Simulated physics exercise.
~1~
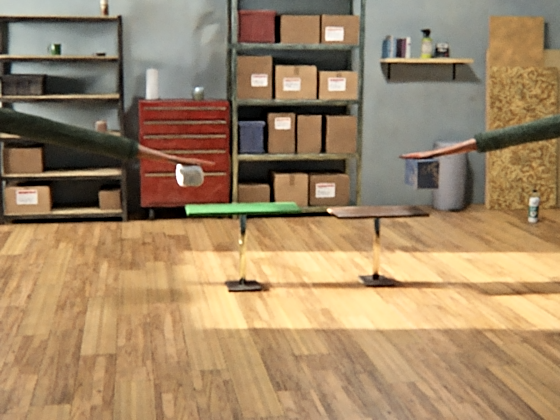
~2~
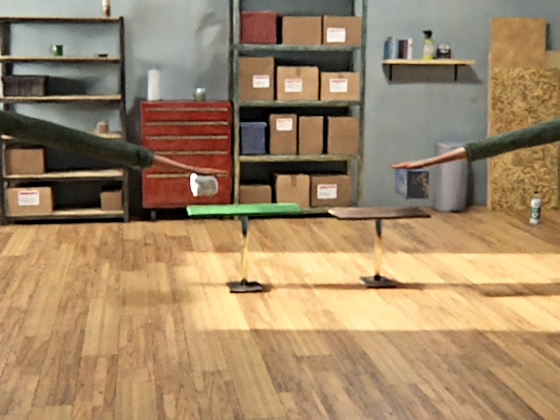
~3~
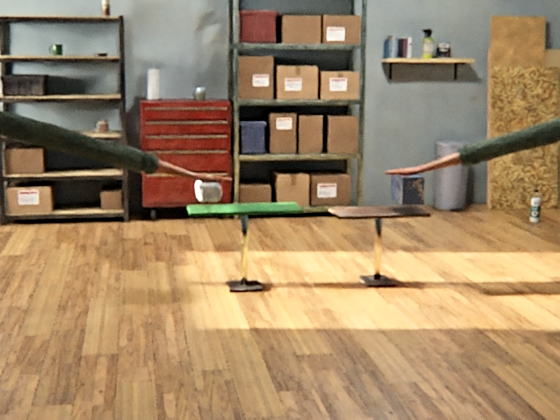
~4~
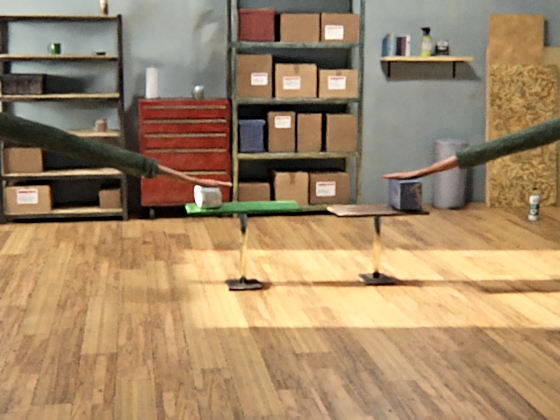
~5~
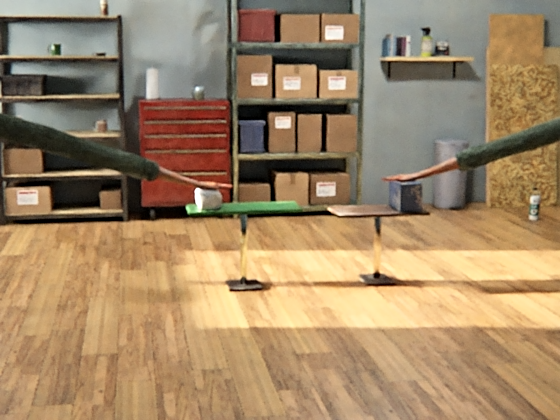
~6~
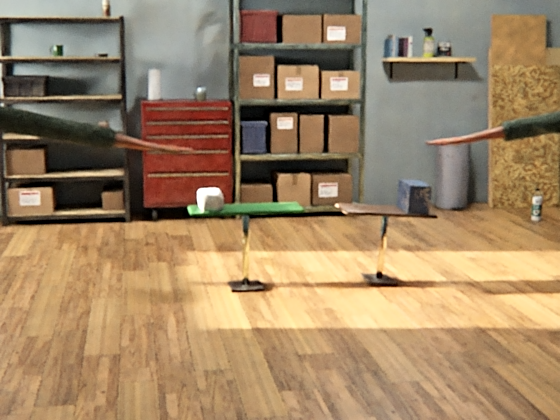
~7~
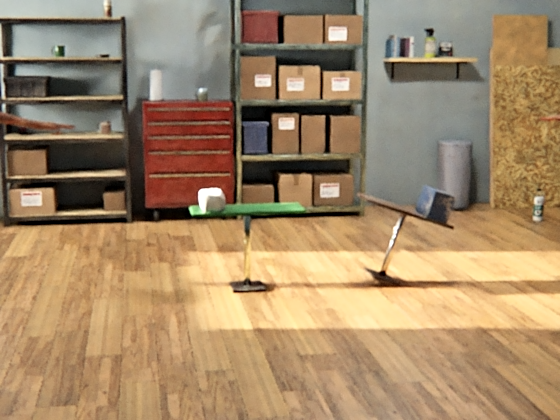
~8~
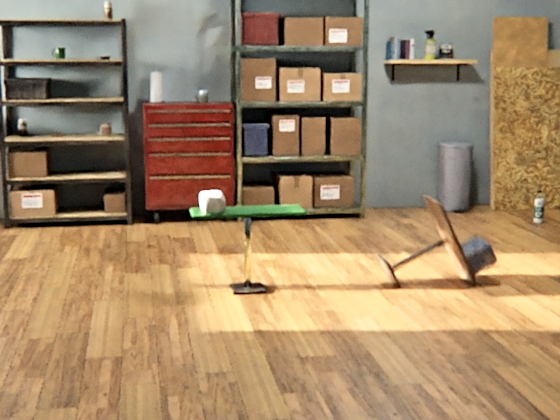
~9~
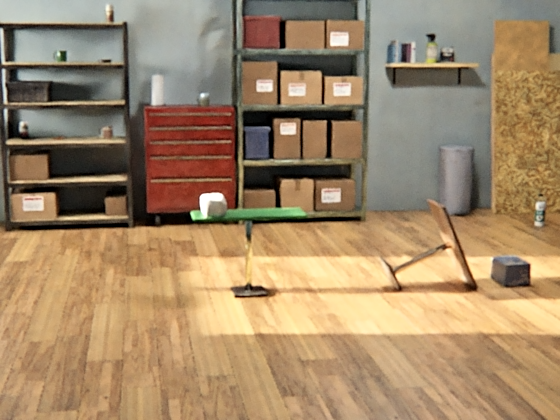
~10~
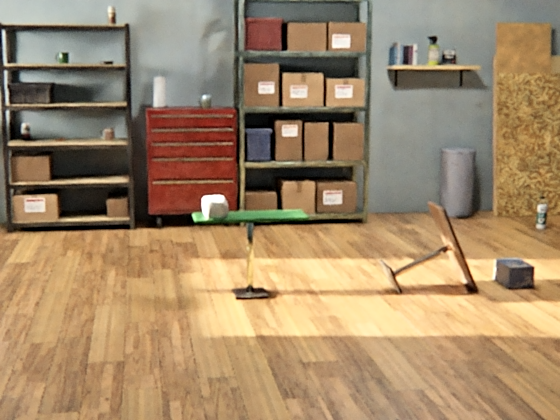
Two hands set blocks on two stands and withdraw; only the brown stand topples.
